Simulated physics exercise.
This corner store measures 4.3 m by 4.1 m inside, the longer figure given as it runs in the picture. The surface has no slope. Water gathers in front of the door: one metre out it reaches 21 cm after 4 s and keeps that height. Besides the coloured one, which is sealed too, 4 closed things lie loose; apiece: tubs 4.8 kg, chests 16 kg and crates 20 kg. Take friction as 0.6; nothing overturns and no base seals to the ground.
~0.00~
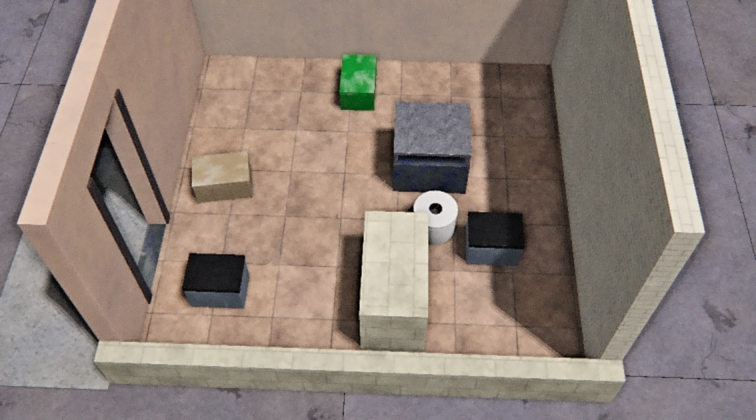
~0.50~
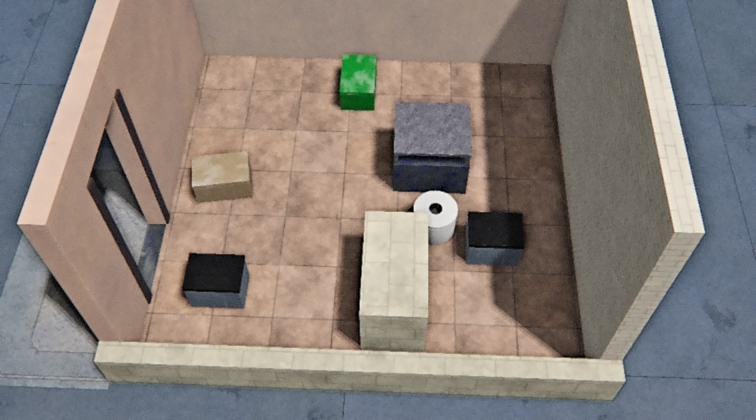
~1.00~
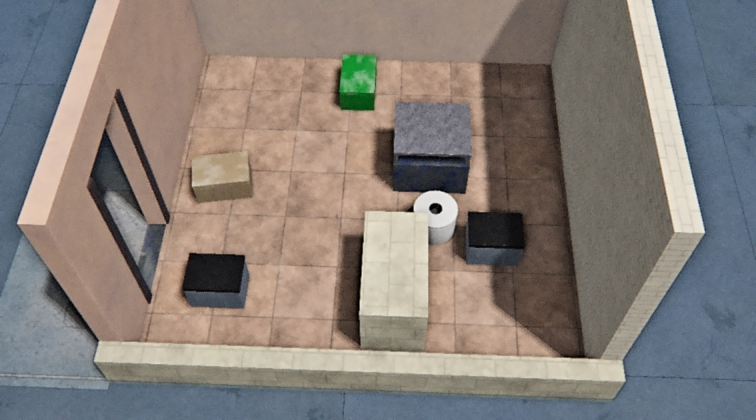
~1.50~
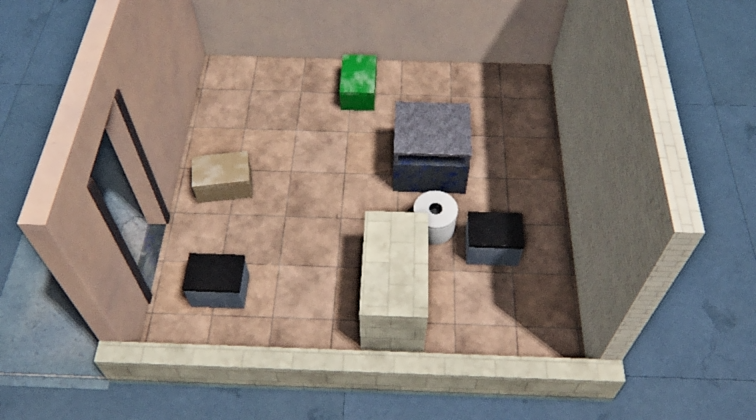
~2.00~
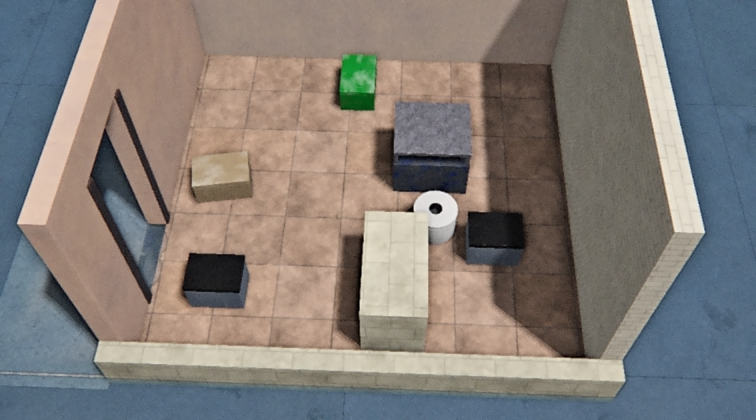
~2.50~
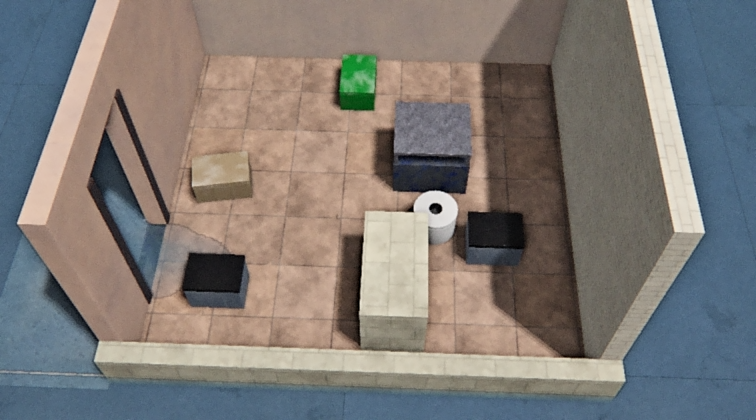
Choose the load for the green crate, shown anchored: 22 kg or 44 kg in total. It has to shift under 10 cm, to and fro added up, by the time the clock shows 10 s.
Verdict: The smaller load will do.
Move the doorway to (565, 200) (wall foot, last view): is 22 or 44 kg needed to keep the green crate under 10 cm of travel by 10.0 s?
Then the smaller load will do.
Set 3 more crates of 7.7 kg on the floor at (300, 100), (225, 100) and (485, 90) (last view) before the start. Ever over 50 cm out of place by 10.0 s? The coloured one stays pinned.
In that order: Less, short of it, less.
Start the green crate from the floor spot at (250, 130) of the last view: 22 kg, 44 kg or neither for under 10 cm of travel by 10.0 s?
The smaller is enough.
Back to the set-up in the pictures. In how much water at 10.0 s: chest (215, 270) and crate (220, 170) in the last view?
About 13 and 3 cm.
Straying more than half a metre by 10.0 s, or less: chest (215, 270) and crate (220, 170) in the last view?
In turn: Past it, under.
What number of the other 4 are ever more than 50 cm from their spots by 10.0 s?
I count 1.
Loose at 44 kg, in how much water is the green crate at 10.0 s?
Roughly 4 cm.
After 3.5 s the green crate would be 0 cm from its start with 22 kg and 0 cm from its start with 44 kg; 0 cm of water round it then.
After 4.5 s the green crate would be 0 cm from its start with 22 kg and 0 cm from its start with 44 kg; 0 cm of water round it then.
After 7.0 s the green crate would be 0 cm from its start with 22 kg and 0 cm from its start with 44 kg; 2 cm of water round it then.
After 10.0 s the green crate would be 0 cm from its start with 22 kg and 0 cm from its start with 44 kg; 4 cm of water round it then.
